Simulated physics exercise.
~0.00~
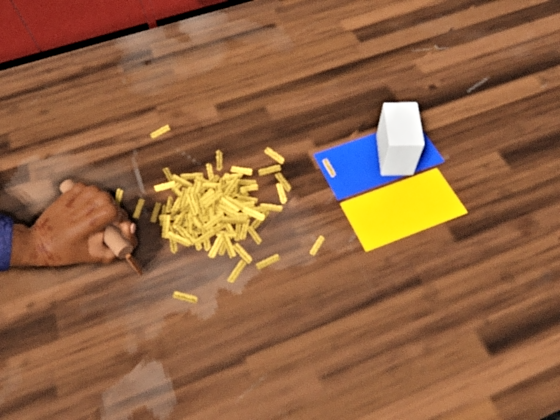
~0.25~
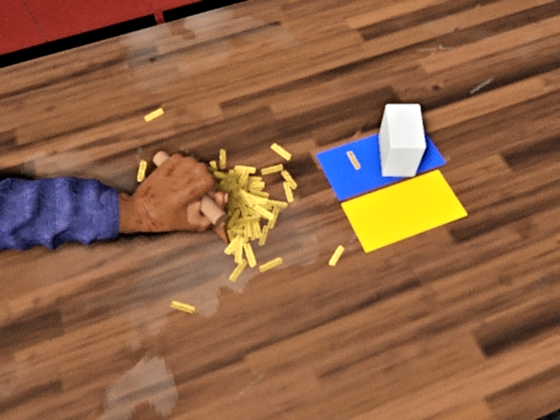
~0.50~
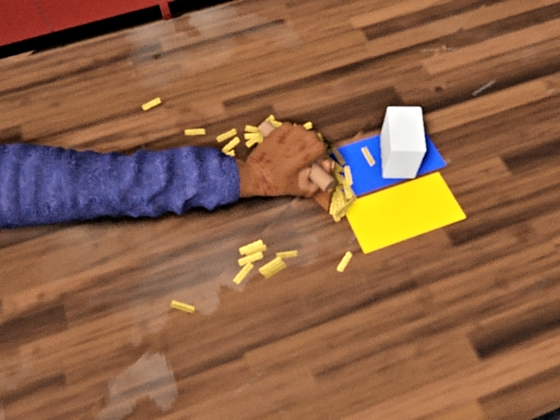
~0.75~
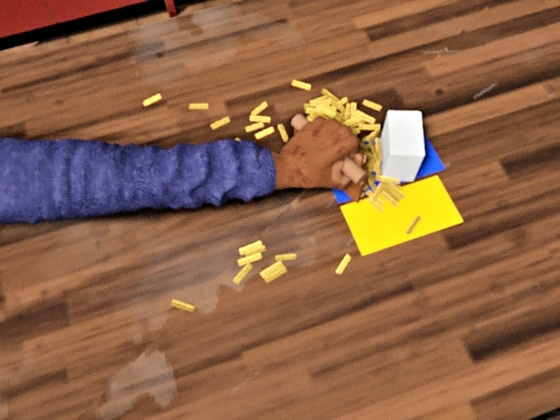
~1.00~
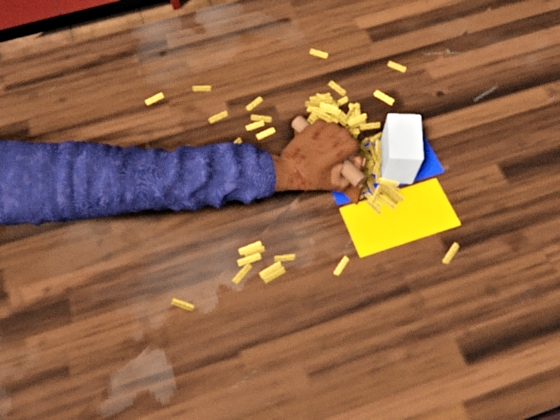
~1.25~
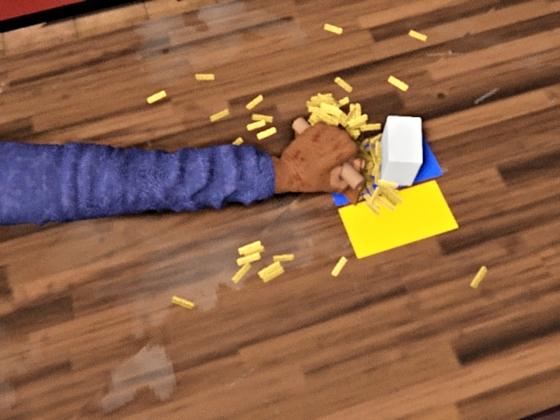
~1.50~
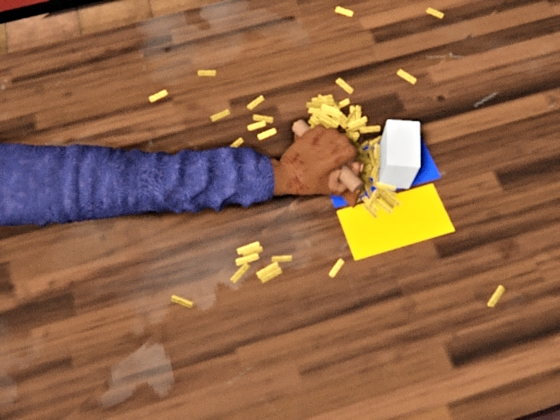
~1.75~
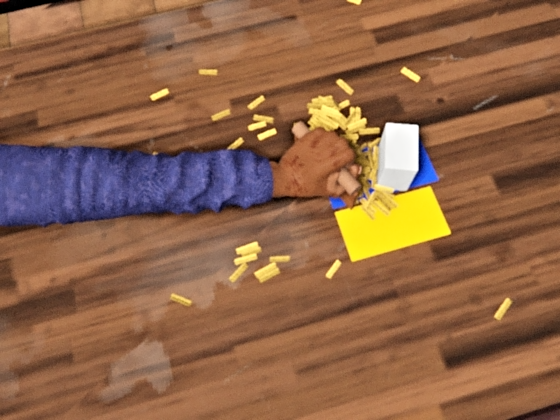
A hand sweeps yellow pasta pieces right against a white block, leaving some scattered around.
